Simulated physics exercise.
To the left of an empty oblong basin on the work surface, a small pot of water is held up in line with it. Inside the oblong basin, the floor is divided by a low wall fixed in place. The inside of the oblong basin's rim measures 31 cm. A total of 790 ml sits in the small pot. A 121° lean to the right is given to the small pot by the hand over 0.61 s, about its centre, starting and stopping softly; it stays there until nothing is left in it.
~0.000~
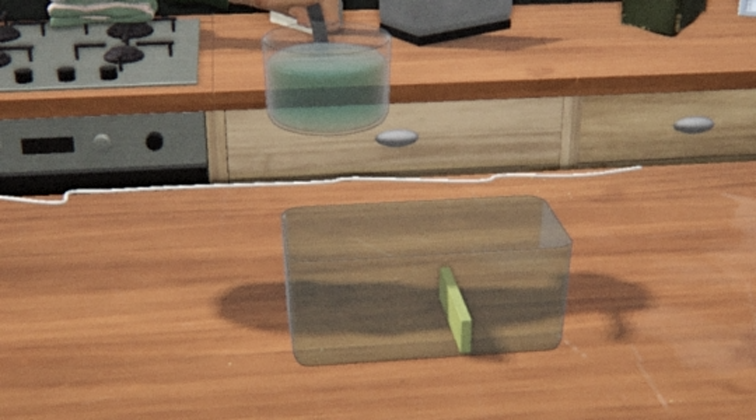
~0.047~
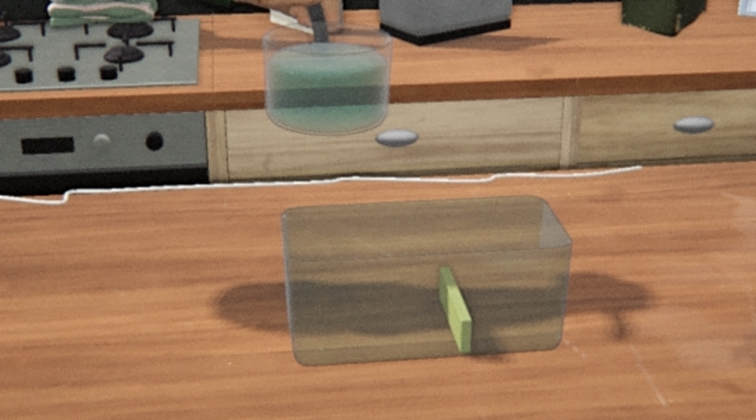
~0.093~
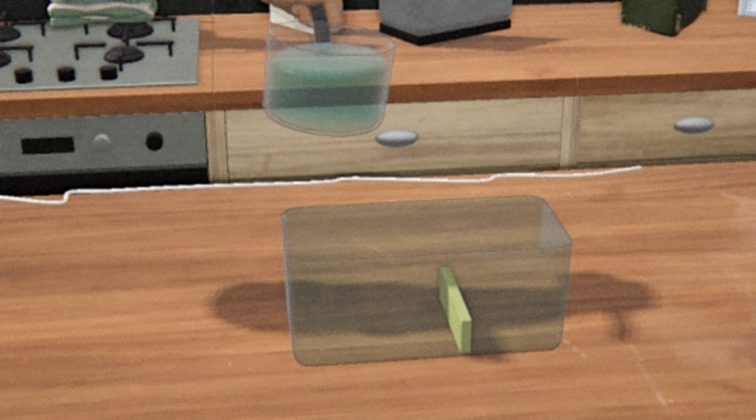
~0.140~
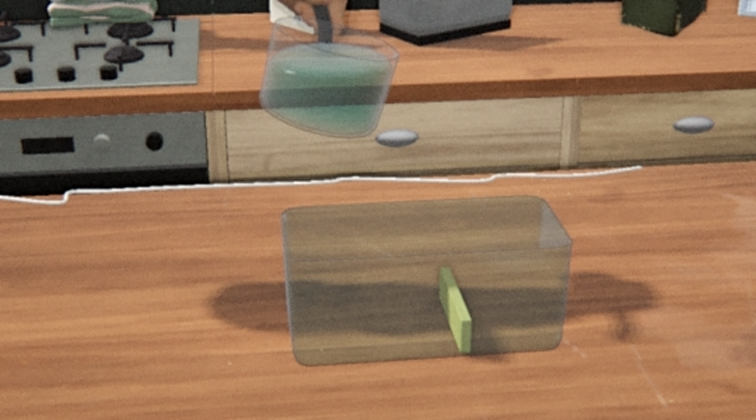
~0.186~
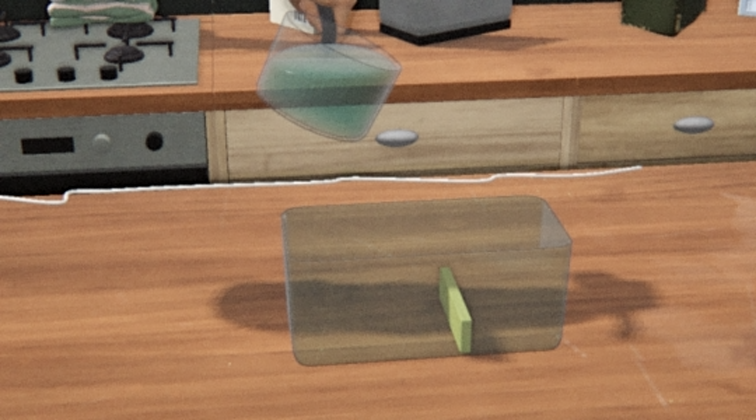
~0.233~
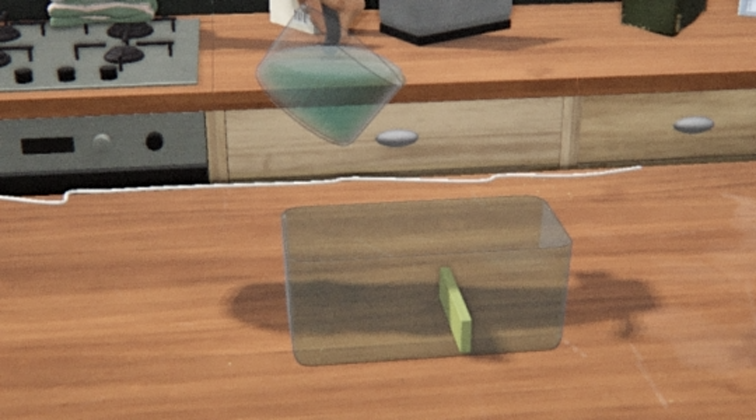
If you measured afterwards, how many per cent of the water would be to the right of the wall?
About 29 out of 100.
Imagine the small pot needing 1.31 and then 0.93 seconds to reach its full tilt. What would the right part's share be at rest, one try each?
It comes to 55 per cent, and then 45 per cent.
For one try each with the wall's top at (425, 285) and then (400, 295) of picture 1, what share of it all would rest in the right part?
55 per cent first, 85 per cent second.
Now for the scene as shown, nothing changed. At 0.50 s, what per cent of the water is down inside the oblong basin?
Some 22 per cent.
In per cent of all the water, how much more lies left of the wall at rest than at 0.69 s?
Difference: Approx. 5 %.
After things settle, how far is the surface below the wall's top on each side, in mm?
The left comes to roughly 20 mm and the right to roughly 26 mm.
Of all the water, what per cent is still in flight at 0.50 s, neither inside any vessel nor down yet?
Estimate: Some 52 % of the total.
Then, 0.50 s in, the tilt is 111° and 25 per cent is still to pour, 11 is left of the wall and 12 right of it.
Then, 0.69 s in, the tilt is 121° and 2 per cent is still to pour, 62 is left of the wall and 28 right of it.
Then, 0.89 s in, the tilt is 121° and 0 per cent is still to pour, 67 is left of the wall and 27 right of it.
Then, 1.11 s in, the tilt is 121° and 0 per cent is still to pour, 68 is left of the wall and 29 right of it.
Finally, 68 per cent lies left of the wall, 29 right of it and 4 outside.
